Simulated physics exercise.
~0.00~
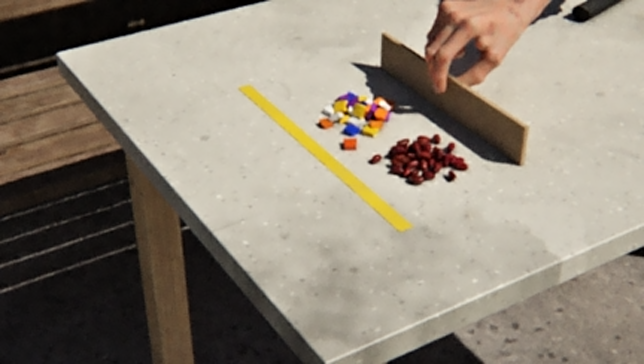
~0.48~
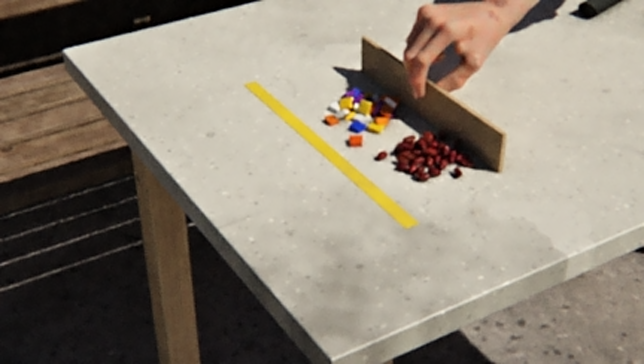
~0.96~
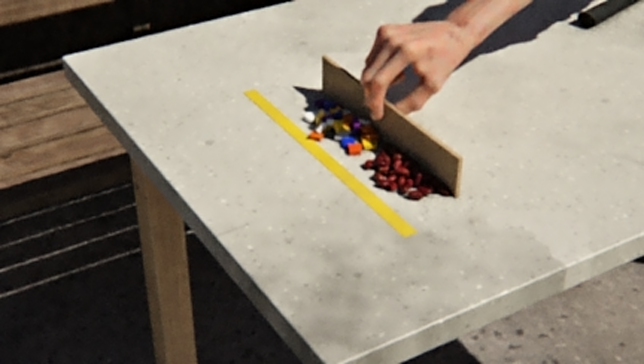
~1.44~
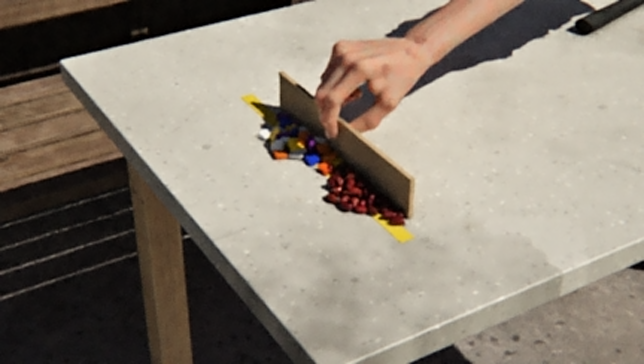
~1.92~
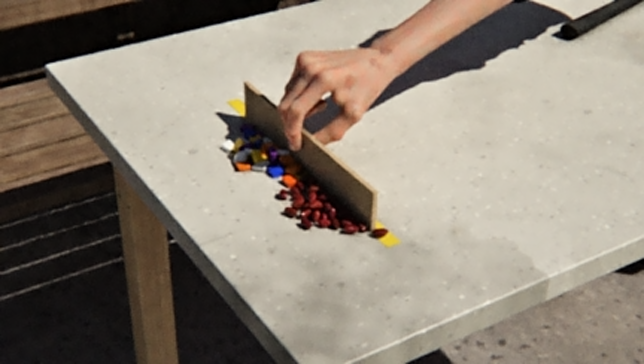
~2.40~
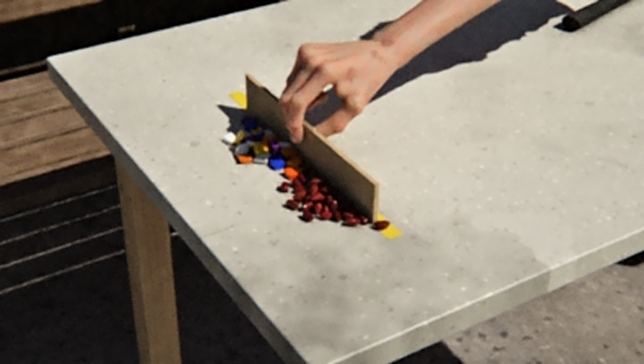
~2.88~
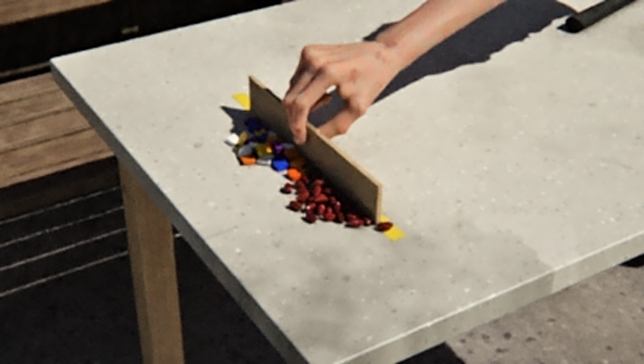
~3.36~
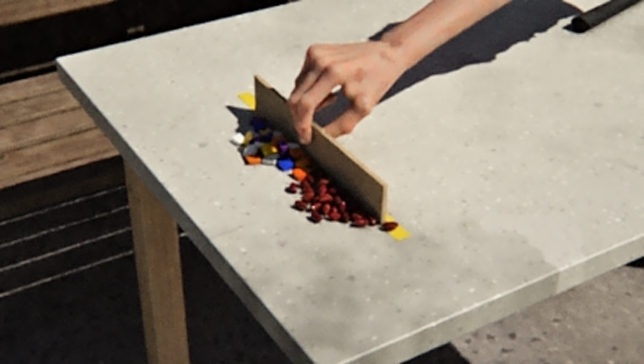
On a pale stone-like tabletop in bright sunlight, a hand holds a thin brown board upright behind two small piles, one of multicoloured bits and one of dark red, bean-like pieces. A strip of yellow tape lies further left. The hand moves the board left, and it reaches the piles and pushes them along together. The pieces slide over the tape, bunched against the board's front. The board then stops at the tape, with the hand still gripping it. Both piles rest just past the strip, side by side, all still on the table.
